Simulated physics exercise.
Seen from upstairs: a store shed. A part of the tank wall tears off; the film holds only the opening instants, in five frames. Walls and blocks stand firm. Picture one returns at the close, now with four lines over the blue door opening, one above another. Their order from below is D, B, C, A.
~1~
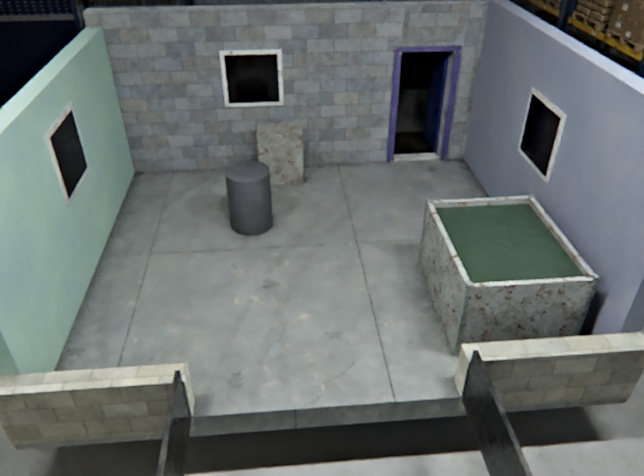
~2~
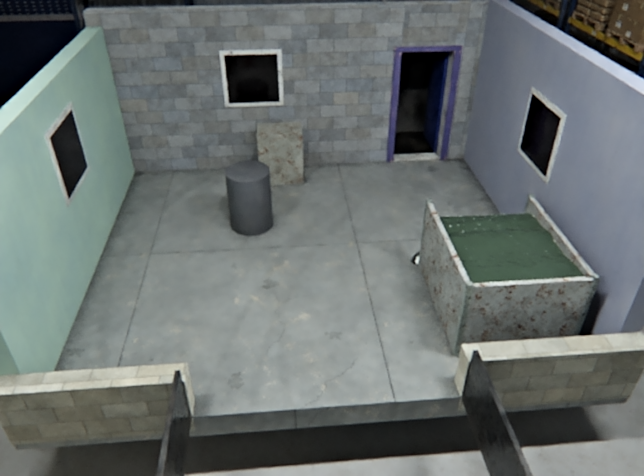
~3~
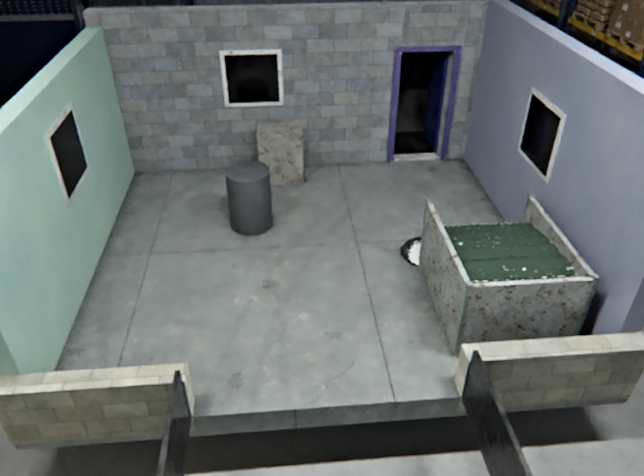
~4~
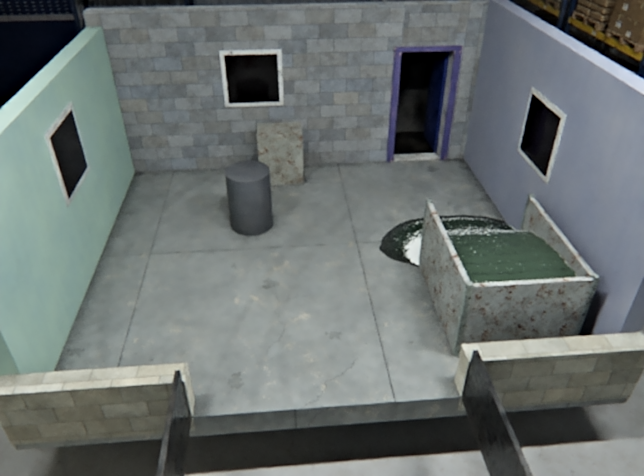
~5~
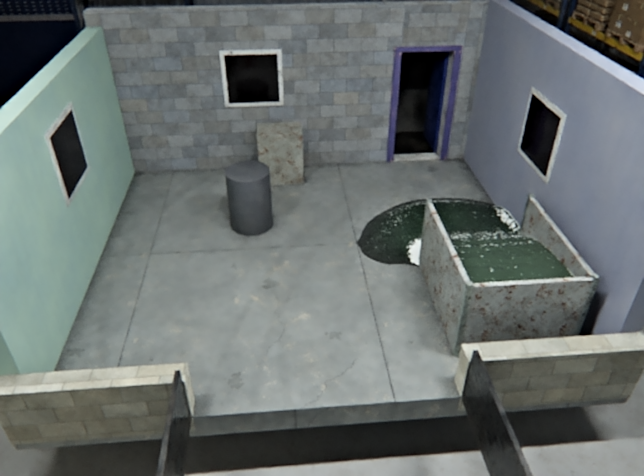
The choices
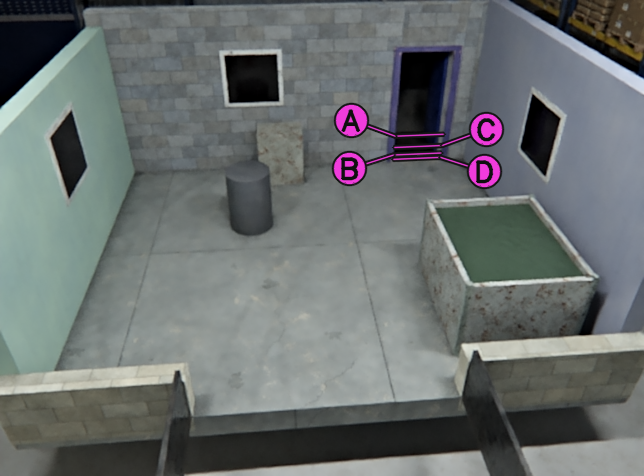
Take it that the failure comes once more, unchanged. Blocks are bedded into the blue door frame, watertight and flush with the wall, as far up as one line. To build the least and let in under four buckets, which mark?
Mark A just does it.
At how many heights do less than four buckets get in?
One of the four.
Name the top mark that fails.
The answer is C.
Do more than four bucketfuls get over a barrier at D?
Yes.
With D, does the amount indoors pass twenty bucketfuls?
Yes.
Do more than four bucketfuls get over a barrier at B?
Yes, that goes wrong.
On the marked copy, A at (419, 135); B at (417, 153); C at (418, 146); D at (417, 158); from the bottom up D, B, C, A.
With A, a splash gets over, under a bucket.
With B, dozens of bucketfuls pour in.
With C, about 13 bucketfuls get in.
With D, dozens of bucketfuls pour in.
